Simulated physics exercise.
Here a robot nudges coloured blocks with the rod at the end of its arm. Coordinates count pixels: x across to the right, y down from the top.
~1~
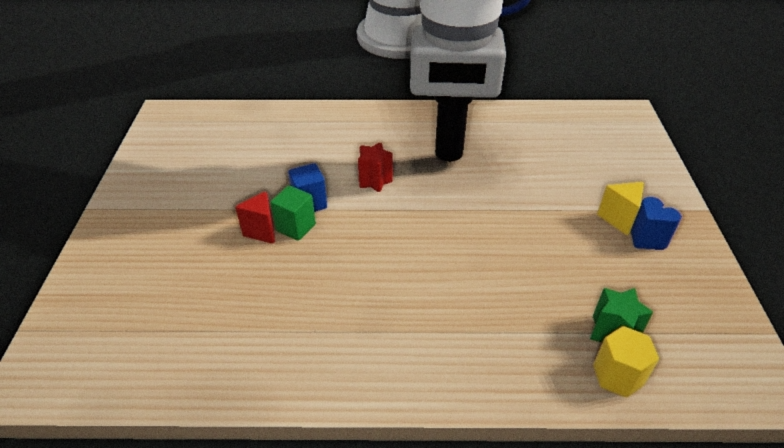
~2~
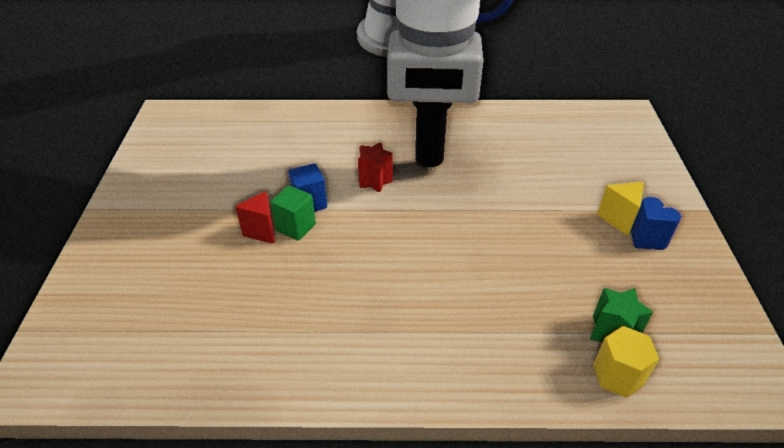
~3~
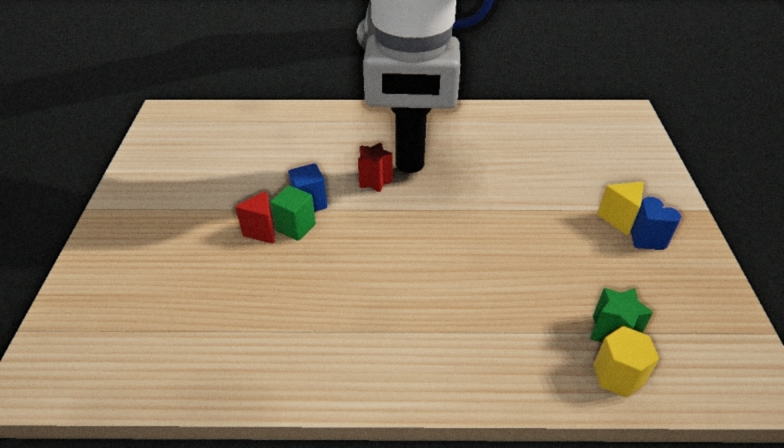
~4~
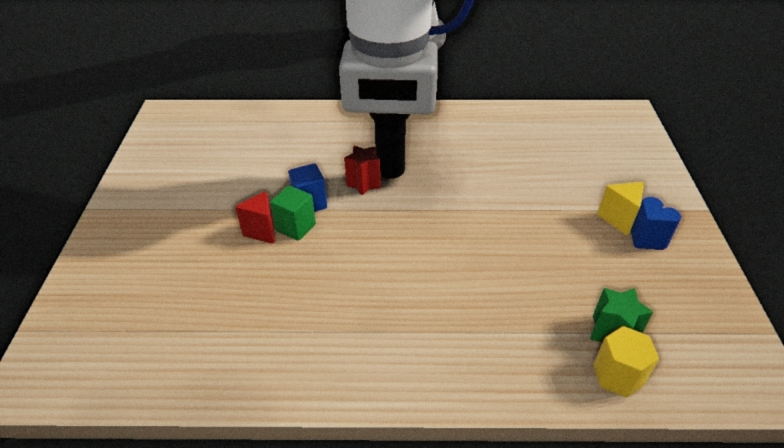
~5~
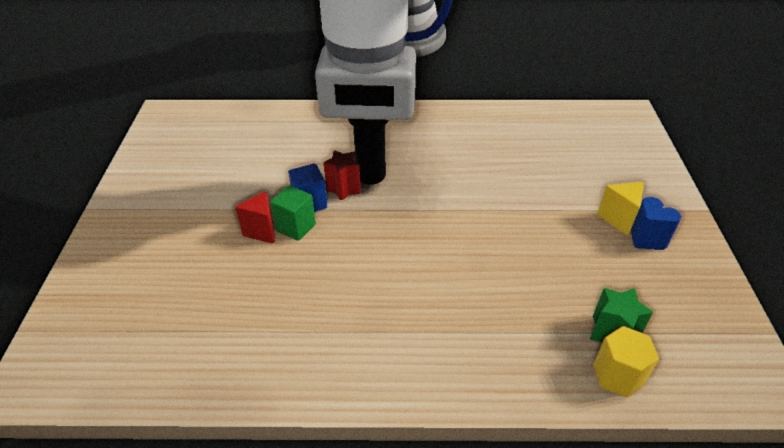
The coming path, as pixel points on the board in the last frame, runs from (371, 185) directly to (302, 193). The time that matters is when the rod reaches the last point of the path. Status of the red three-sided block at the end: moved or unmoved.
That block is not shifted.
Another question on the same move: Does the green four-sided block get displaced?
Short answer: Yes.
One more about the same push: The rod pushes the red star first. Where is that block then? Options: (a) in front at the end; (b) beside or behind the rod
My answer is option a.
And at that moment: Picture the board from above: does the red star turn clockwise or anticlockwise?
Answer: With the clock.
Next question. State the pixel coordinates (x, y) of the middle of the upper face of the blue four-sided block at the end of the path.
That would be at about pixel (269, 182).
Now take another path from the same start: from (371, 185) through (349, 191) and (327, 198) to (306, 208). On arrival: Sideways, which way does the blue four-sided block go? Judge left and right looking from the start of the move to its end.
Well, taking the path from its start to its end as straight ahead, the blue four-sided block moves to the right.
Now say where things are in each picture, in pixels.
Rod tip (449, 153); block tops, red three-sided block (256, 204); green four-sided block (291, 198); blue four-sided block (306, 174); red star (374, 152), in the first picture.
Rod (429, 159); blocks unchanged, in the second picture.
Rod (410, 164); blocks unchanged, in the third picture.
Rod (390, 170); red star (363, 154), in the fourth picture.
Rod (371, 176); red three-sided block (256, 204); green four-sided block (291, 198); blue four-sided block (306, 174); red star (342, 160), in the fifth picture.
On the path given first. Halfway along, rod (336, 179); green four-sided block (285, 203), turned 30° anticlockwise; blue four-sided block (282, 179), turned 35° anticlockwise; red star (305, 161).
At the end, rod (301, 184); red three-sided block in place; green four-sided block (283, 204), turned 35° anticlockwise; blue four-sided block (269, 182), turned 60° anticlockwise; red star (270, 161), turned 20° clockwise.
